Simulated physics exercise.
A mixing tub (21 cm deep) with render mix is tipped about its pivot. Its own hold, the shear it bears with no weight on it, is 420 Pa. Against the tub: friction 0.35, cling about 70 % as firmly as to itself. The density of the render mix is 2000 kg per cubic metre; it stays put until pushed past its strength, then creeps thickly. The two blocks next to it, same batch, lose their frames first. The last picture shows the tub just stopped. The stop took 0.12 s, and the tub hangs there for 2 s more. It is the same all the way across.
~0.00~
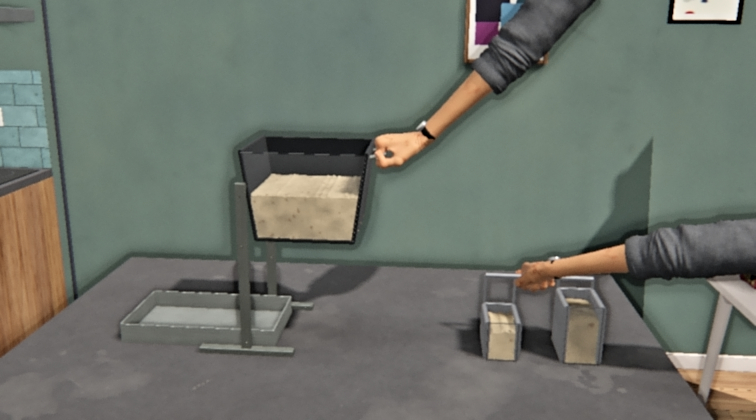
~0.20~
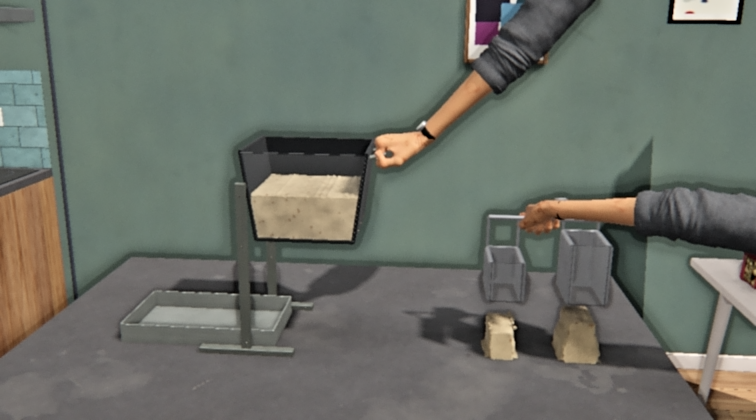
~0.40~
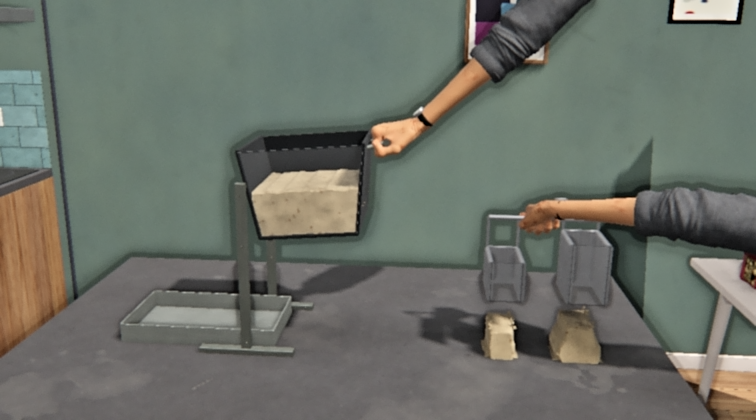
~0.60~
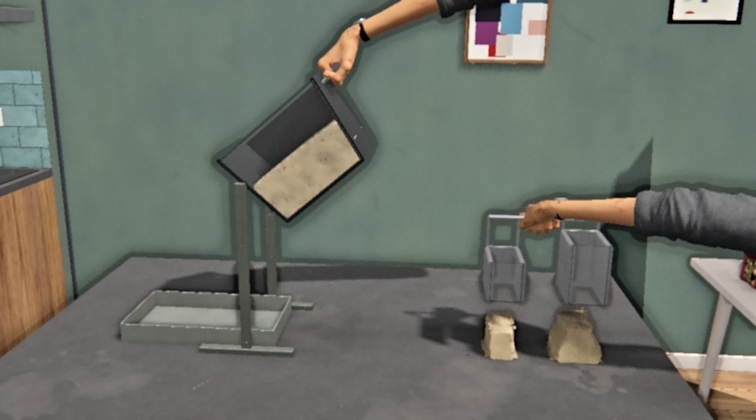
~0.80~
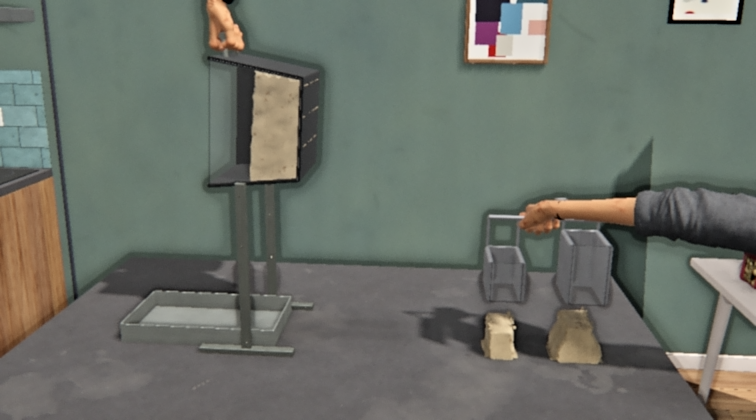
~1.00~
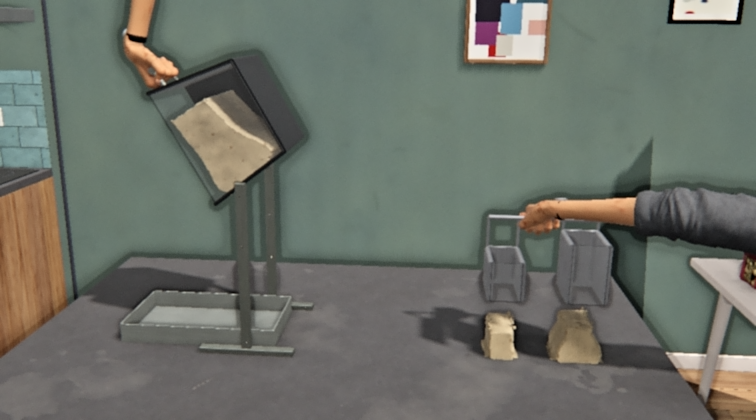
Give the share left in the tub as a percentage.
It comes to some 0 %.
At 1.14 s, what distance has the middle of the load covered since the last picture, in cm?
About 19 cm.
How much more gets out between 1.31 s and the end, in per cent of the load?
Near 0 %.
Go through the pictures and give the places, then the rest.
In the first frame, handle-side rim at (364, 155), tilt 0 degrees; top of the render mix at (320, 196); blocks stand 8.1 cm, 13 cm (left to right).
In the second frame, handle-side rim at (364, 155), tilt 0 degrees; top of the render mix at (320, 196); blocks stand 8.0 cm, 11 cm (left to right).
In the third frame, handle-side rim at (361, 145), tilt 5 degrees; top of the render mix at (352, 189); blocks stand 8.0 cm, 9.9 cm (left to right).
In the fourth frame, handle-side rim at (310, 81), tilt 41 degrees; top of the render mix at (332, 124); blocks stand 7.9 cm, 9.7 cm (left to right).
In the fifth frame, handle-side rim at (209, 61), tilt 87 degrees; top of the render mix at (261, 74); blocks stand 7.9 cm, 9.7 cm (left to right).
In the sixth frame, handle-side rim at (149, 96), tilt 119 degrees; top of the render mix at (202, 100); blocks stand 7.9 cm, 9.7 cm (left to right).
After 1.14 s, the tub is at 120 degrees and holds 22 %.
After 1.31 s, the tub is at 120 degrees and holds 0 %.
After 1.48 s, the tub is at 120 degrees and holds 0 %.
After 1.65 s, the tub is at 120 degrees and holds 0 %.
After 3.00 s, at the end, the tub is at 120 degrees and holds 0 %.
